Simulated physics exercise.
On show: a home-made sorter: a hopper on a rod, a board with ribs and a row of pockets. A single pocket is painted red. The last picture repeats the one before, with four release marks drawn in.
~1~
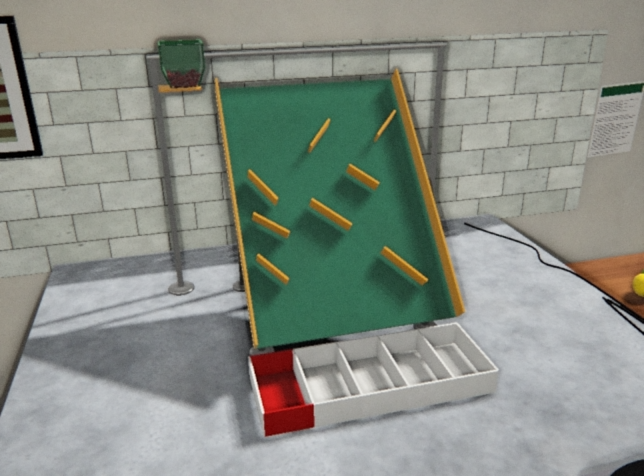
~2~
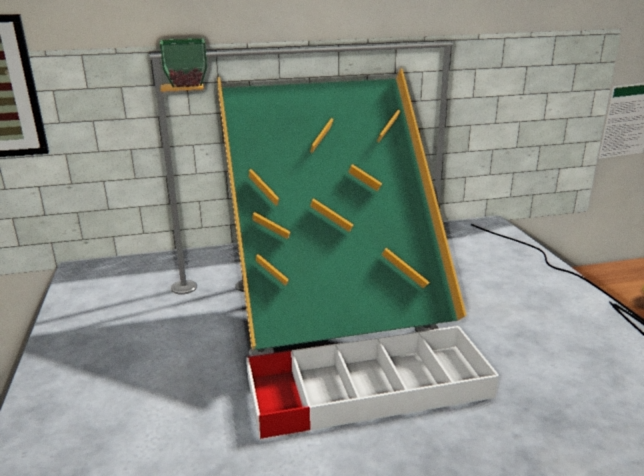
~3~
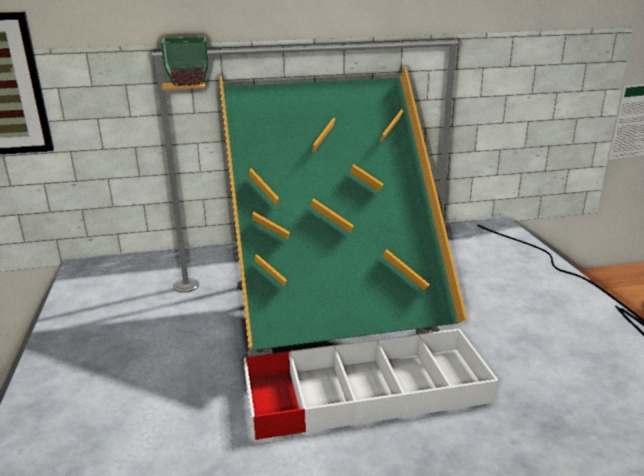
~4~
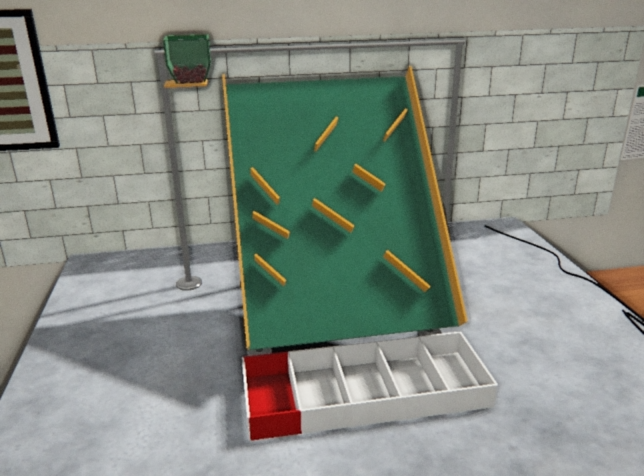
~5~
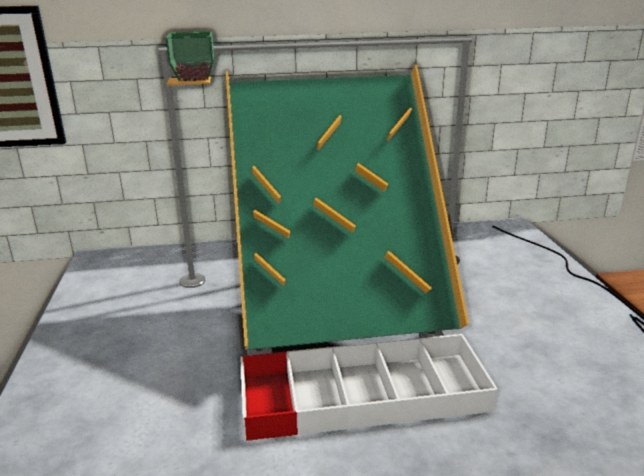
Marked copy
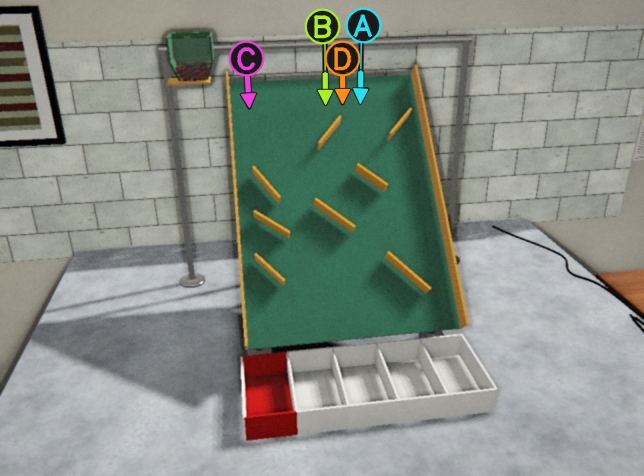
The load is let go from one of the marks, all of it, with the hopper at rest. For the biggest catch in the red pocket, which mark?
C beats the others.
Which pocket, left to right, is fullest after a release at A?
It is the fifth one.
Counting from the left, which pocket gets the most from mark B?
The second.
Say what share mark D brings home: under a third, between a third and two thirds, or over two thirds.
Under a third.
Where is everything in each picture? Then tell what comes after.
The first frame shows hopper at (184, 79), kidney beans, door shut.
The second frame shows ribs (313, 145) to (332, 119), (381, 135) to (399, 111), (250, 170) to (278, 199).
The third frame shows ribs (353, 165) to (383, 185), (253, 213) to (289, 233), (313, 200) to (353, 226).
The fourth frame shows ribs (255, 255) to (285, 281), (387, 251) to (430, 287).
The fifth frame shows red pocket at (271, 424), number 1 of 5 from the left.
On the marked copy, mark A meets the board at (360, 97); mark B meets the board at (325, 99); mark C meets the board at (249, 102); mark D meets the board at (342, 98).
With A, none in the red pocket, nearly all in other pockets, a stray few held on the board.
With B, none in the red pocket, nearly all in other pockets, a small part held on the board.
With C, about a third in the red pocket, about two thirds in other pockets.
With D, none in the red pocket, nearly all in other pockets.
